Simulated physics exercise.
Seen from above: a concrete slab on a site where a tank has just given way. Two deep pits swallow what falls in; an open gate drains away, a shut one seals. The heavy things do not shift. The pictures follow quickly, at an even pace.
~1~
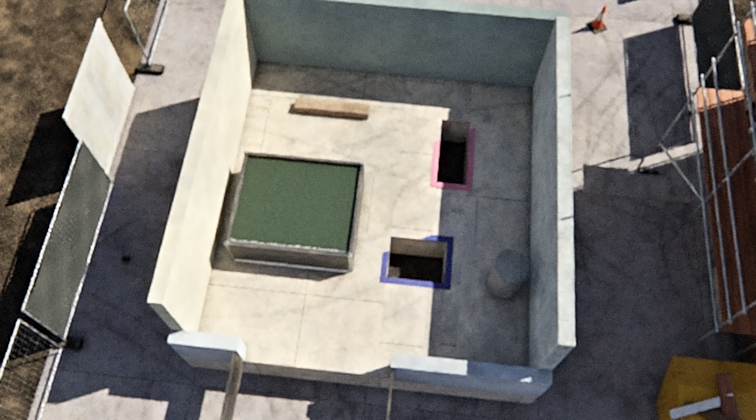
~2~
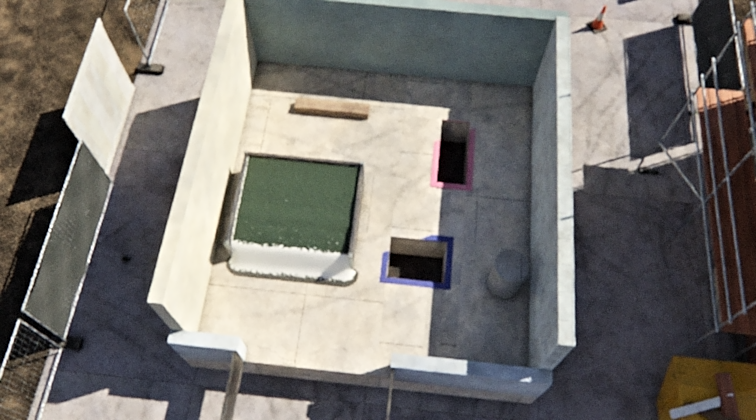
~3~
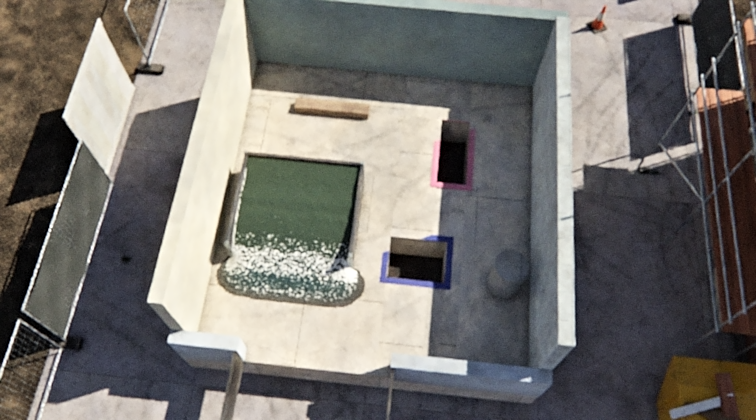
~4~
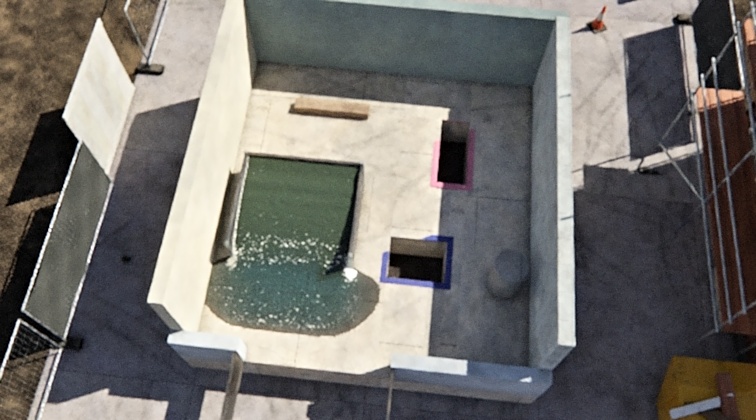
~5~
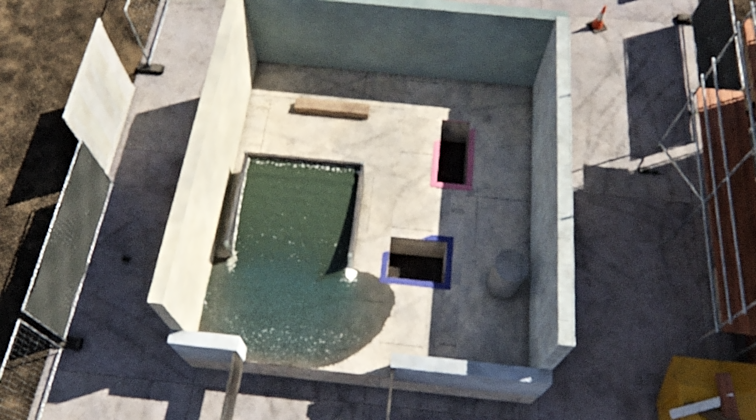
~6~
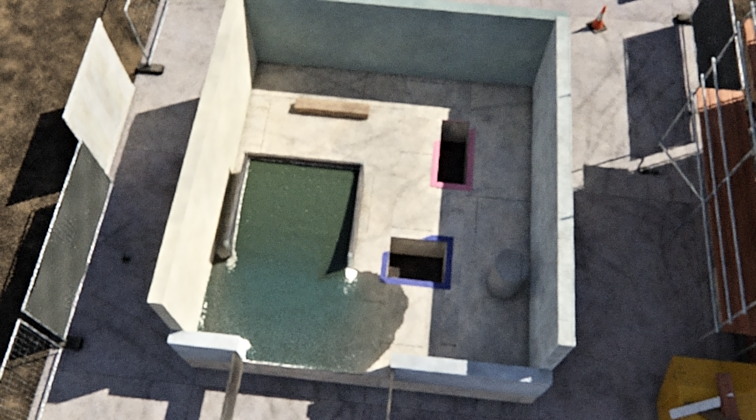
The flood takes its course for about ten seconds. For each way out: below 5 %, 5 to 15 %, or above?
In the end: The gate takes over 15 %; the pink pit takes under 5 %; the blue pit takes under 5 %.
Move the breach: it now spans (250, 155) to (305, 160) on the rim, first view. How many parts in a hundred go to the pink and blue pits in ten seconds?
In per cent: Pink 30, blue 6.
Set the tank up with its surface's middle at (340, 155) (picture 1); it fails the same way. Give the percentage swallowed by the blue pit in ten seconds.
Per cent: Blue 14.
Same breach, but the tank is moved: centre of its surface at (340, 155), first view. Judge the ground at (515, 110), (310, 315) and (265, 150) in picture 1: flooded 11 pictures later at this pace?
One after the other: No water, covered, clear.
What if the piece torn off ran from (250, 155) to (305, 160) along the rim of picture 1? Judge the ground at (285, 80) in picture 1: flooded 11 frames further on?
Verdict: Awash.
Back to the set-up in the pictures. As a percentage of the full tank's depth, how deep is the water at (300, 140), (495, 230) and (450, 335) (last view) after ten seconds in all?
In turn 2, 2 and 6 in a hundred.
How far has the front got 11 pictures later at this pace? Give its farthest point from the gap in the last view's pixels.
I would point to (506, 376).
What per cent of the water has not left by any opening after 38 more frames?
Roughly 34 per cent.
A moment on, water covers 25 % of the floor; the gate 14 %, the pink pit 0 %, the blue pit 0 %.
Next, water covers 25 % of the floor; the gate 33 %, the pink pit 0 %, the blue pit 0 %.
Then, water covers 30 % of the floor; the gate 52 %, the pink pit 0 %, the blue pit 0 %.
Later, water covers 45 % of the floor; the gate 67 %, the pink pit 0 %, the blue pit 0 %.
In the end, water covers 50 % of the floor; the gate 74 %, the pink pit 0 %, the blue pit 1 %.
